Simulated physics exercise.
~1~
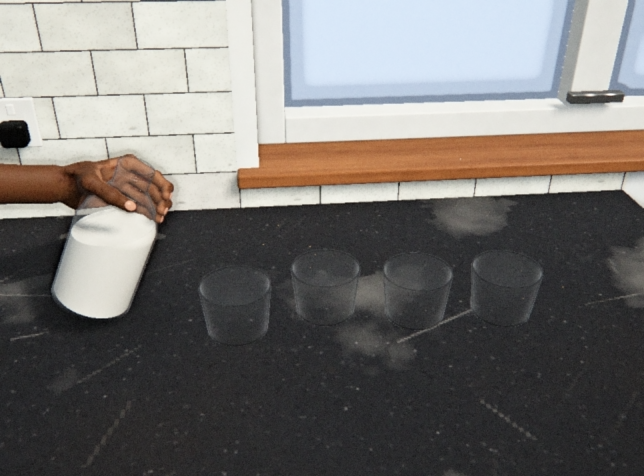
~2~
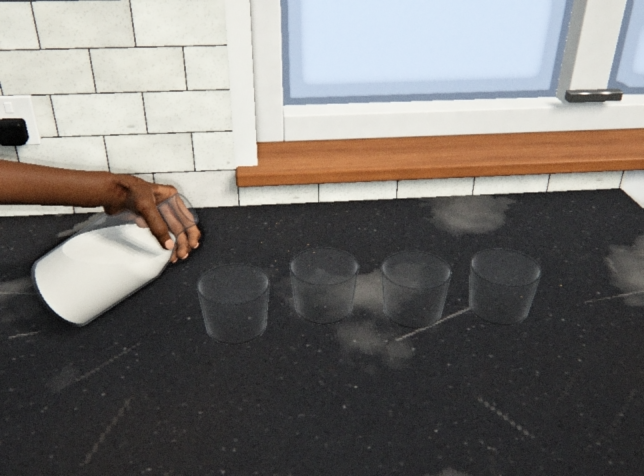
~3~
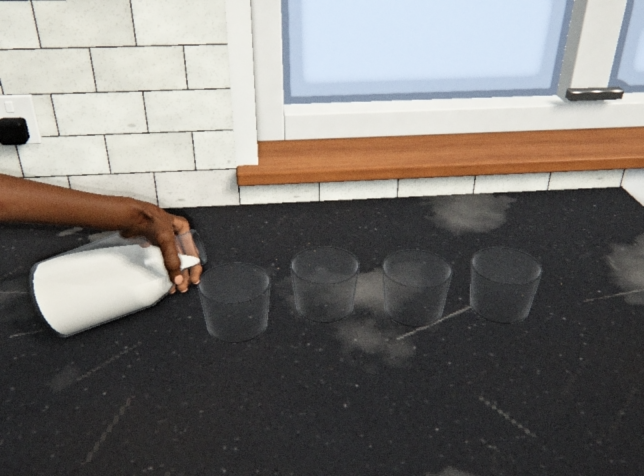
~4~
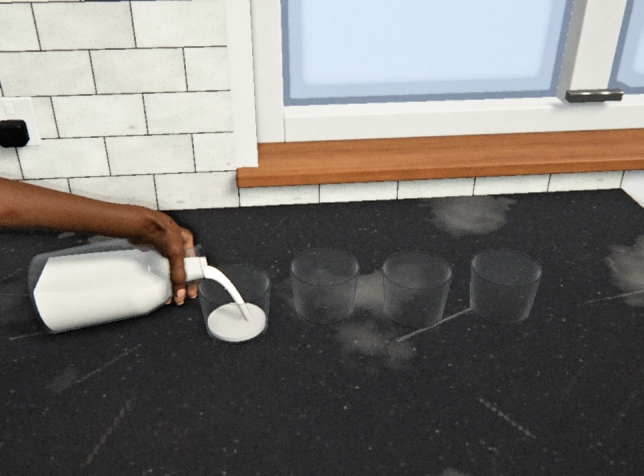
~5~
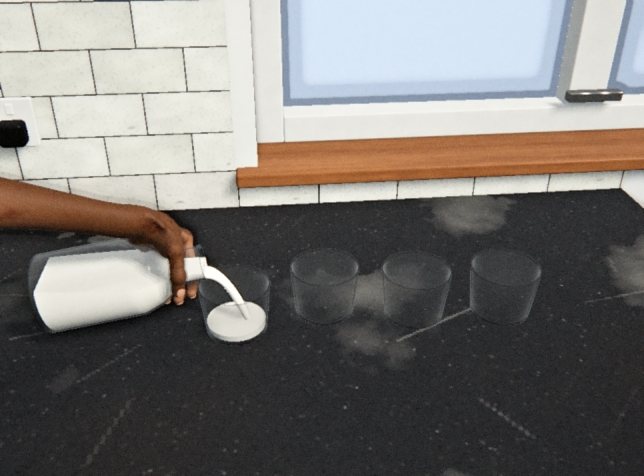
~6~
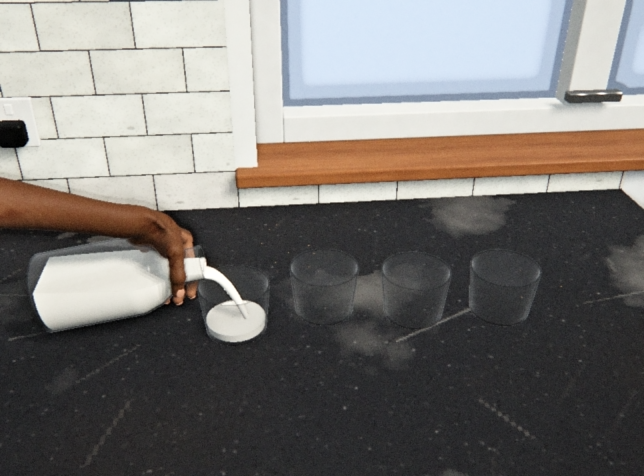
A hand reaching in from the left lifts a clear bottle of white milk above a speckled black counter, seen from slightly above. Four small, empty clear glasses stand to its right, before white brick tiles and a window with a wooden sill. The hand tilts the bottle rightward until its neck nears the leftmost glass, and a white stream flows in, thinly covering the bottom.
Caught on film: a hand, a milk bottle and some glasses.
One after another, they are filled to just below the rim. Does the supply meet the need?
It runs out.
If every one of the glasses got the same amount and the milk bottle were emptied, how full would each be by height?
I'd expect each to reach near 60 in a hundred.
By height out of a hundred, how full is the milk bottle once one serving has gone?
About 35 in a hundred.
Next, the first is about half full.
After that, the first is done and the milk bottle has about two thirds of its load.
Finally, the milk bottle is empty with two filled and the next at about half of a serving.
